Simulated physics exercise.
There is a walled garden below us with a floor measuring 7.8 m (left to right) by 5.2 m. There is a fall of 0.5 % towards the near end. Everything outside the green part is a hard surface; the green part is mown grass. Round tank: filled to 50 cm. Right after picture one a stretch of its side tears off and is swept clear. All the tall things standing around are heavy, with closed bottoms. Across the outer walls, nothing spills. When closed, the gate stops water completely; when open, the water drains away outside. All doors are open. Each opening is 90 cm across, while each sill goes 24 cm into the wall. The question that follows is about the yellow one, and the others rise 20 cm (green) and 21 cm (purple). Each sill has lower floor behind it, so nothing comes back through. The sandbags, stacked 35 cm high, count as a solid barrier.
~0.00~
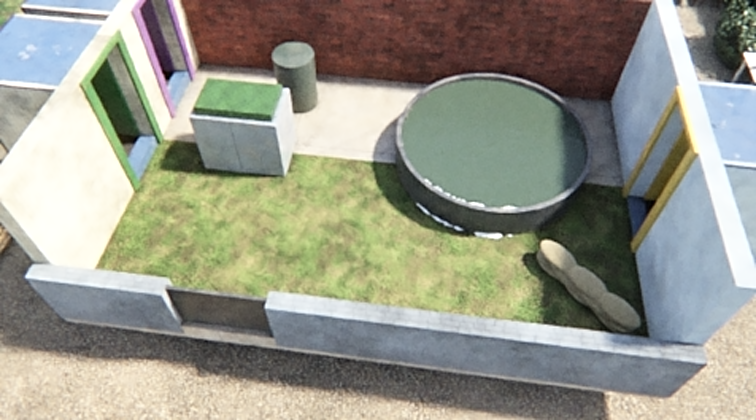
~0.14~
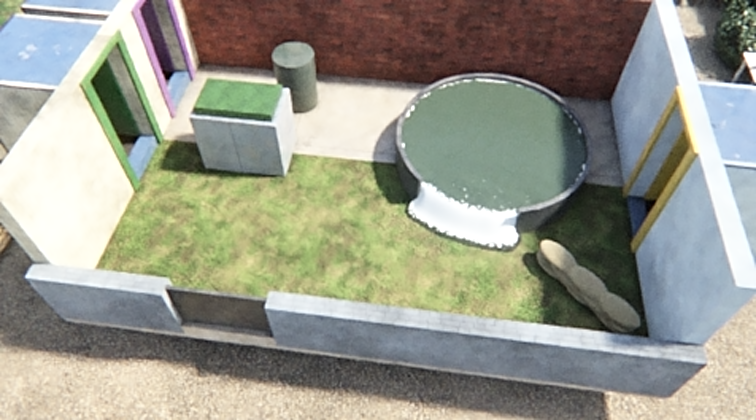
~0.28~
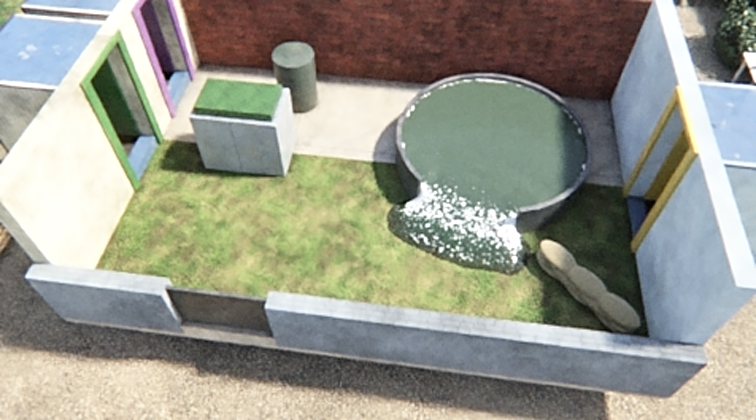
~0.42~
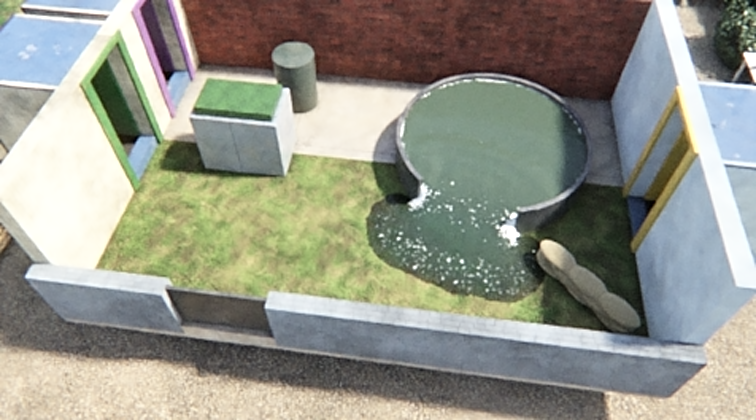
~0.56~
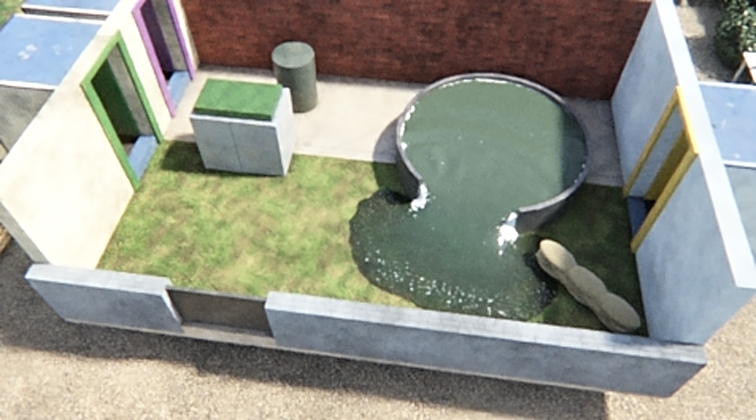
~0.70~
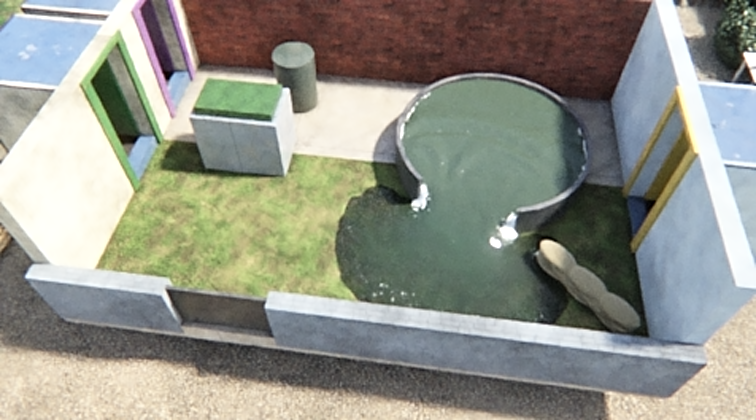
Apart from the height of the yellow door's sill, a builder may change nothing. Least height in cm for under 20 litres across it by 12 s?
Roughly 6 cm.
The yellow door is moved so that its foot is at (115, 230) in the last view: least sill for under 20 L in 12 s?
Close to 11.5 cm at the least.
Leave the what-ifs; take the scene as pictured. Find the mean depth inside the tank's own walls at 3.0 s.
I'd put it at some 27 centimetres on average.
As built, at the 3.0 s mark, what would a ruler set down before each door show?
Green door: 0 cm; yellow door: 0 cm; purple door: 0 cm.
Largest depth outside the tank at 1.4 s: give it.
Close to 30 centimetres.
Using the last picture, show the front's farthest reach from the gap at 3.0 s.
At about (130, 303).
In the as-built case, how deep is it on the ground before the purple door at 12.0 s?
It comes to about 8.5 centimetres deep.
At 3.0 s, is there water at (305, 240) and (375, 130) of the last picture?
Soaked; untouched.
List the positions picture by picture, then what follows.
The first frame shows the round tank at (493, 139) is whole and still, 50 cm deep; the yellow door at (655, 177) is dry.
In the second frame, water pours out at (462, 219) and has run 0.3 m, to (510, 246); about 7 cm deep outside, 50 cm at the back.
In the third frame, the front is at (510, 270), 0.7 m from the gap at (462, 220); 1.1 m2 of floor is wet, 50 cm left at the back.
In the fourth frame, the gap is at (462, 221), the front 1.1 m out at (390, 260); the back of the round tank holds 50 cm.
In the fifth frame, the front is at (374, 279), 1.5 m from the gap at (462, 221); 3.9 m2 of floor is wet, 50 cm left at the back.
In the sixth frame, water pours out at (462, 221) and has run 1.8 m, to a hidden place; about 5 cm deep outside, 50 cm at the back; 1.5 m in a straight line remain to the yellow door at (655, 177).
After 1.4 s water covers 25 % of the floor, deepest (30 cm) near (428, 341); it has not reached the yellow door.
After 3.0 s water covers 40 % of the floor, deepest (32 cm) near (651, 370); it has not reached the yellow door.
After 12.0 s water covers 95 % of the floor, deepest (12 cm) near (450, 98); 7 cm at the yellow door, 11 litres in over its 7 cm sill.
At the yellow door as built, the water arrived by 4.0 s and peaked near 10 cm at 6.0 s.
Run again over the same 12 s with other heights there, 36 litres in over 5 cm, 3 litres over 8 cm. The limit of 20 litres is kept from about 6 cm up.
